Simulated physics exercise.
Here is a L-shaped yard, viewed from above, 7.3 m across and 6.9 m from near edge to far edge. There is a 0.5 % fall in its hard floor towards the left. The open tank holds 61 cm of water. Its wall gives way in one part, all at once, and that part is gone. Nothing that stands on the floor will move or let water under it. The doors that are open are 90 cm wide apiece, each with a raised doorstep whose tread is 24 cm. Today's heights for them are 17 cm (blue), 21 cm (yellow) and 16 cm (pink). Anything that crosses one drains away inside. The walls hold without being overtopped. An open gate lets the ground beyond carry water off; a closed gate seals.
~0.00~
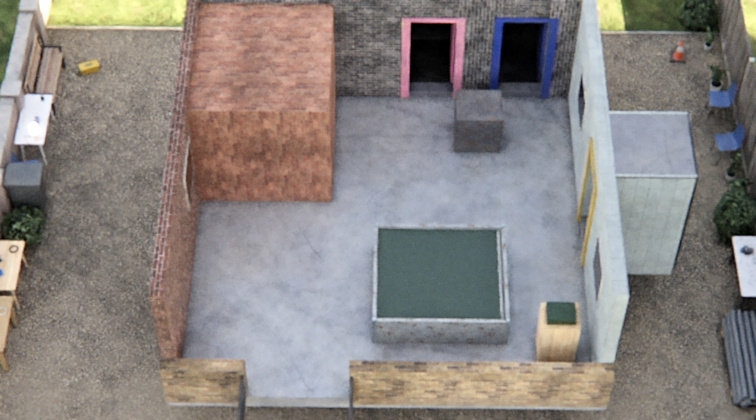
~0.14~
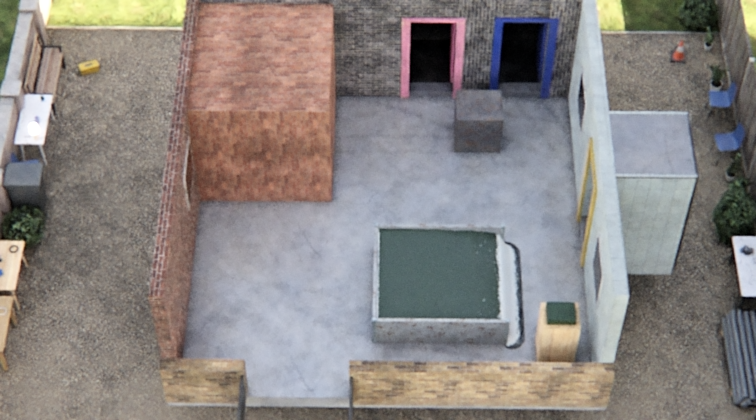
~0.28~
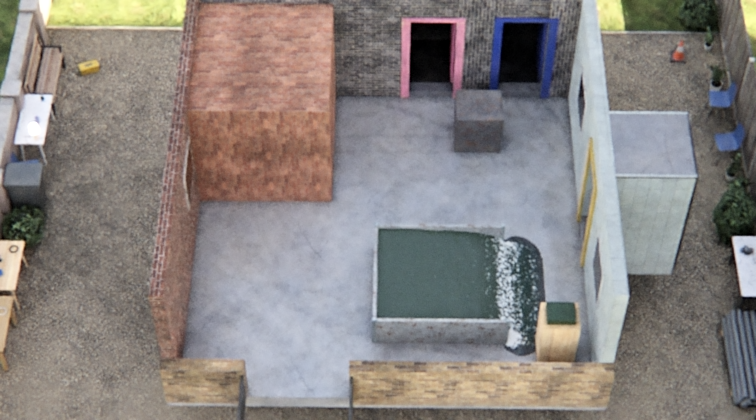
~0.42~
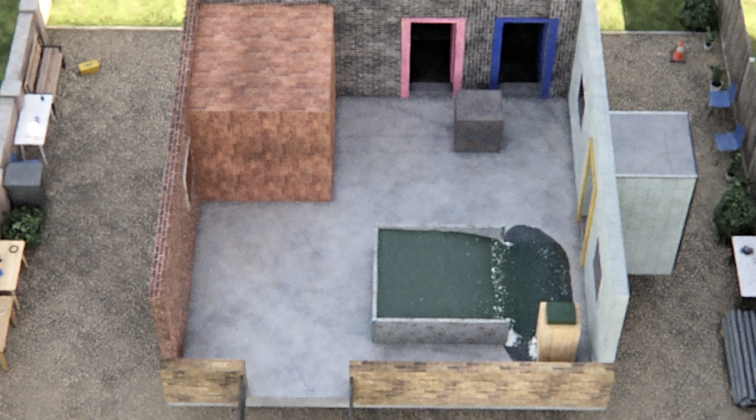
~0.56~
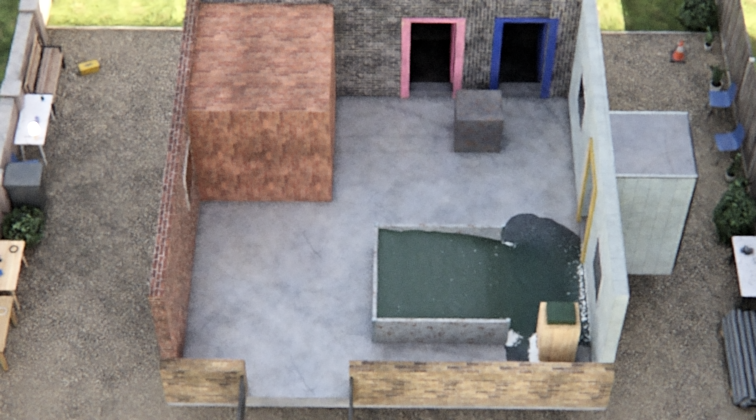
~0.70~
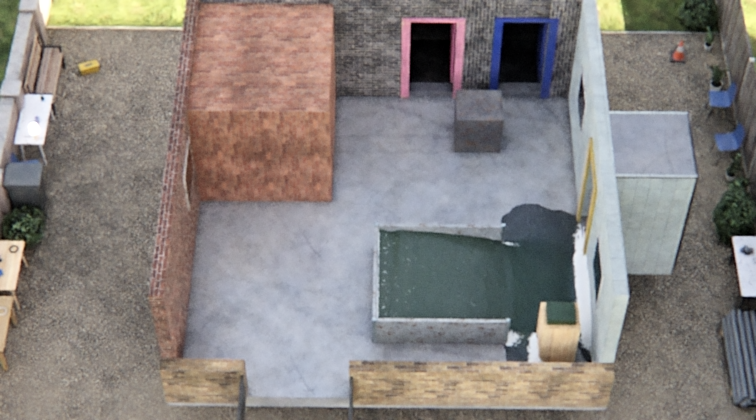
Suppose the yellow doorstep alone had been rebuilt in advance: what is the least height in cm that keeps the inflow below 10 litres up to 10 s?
About 29 cm.
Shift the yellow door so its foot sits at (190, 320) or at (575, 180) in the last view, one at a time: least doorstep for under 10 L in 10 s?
Minimums: About 8.5 cm and 10.0 cm.
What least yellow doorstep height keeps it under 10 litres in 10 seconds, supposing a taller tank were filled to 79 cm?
You'd need a step of close to 39 cm.
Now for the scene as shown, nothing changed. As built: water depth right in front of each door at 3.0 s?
Reading in centimetres: Blue = 27, yellow = 24, pink = 0.
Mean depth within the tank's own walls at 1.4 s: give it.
Roughly 35 cm.
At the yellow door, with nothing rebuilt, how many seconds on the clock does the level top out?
Around 1.8 s, give or take.
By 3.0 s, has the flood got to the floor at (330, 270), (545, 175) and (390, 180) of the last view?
I'd mark them spared by the flood, touched by the flood and spared by the flood, respectively.
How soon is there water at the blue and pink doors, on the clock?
Arrival times: Blue at 2.4 seconds, pink at 3.2 seconds.
After 1.4 s water covers 15 % of the floor, deepest (46 cm) near (571, 295); 30 cm at the yellow door, 10 litres in over its 21 cm doorstep.
After 3.0 s water covers 40 % of the floor, deepest (34 cm) near (528, 387); 24 cm at the yellow door, 56 litres in over its 21 cm doorstep.
After 10.0 s water covers 100 % of the floor, deepest (10 cm) near (538, 387); 8 cm at the yellow door, 60 litres in over its 21 cm doorstep.
At the yellow door as built, the water arrived by 0.7 s and peaked near 32 cm at 1.8 s.
With a doorstep of 25.5 cm, 26 litres would have come in within the 10 s; with 34 cm, 1 litre. So under 10 litres takes about 29 cm.
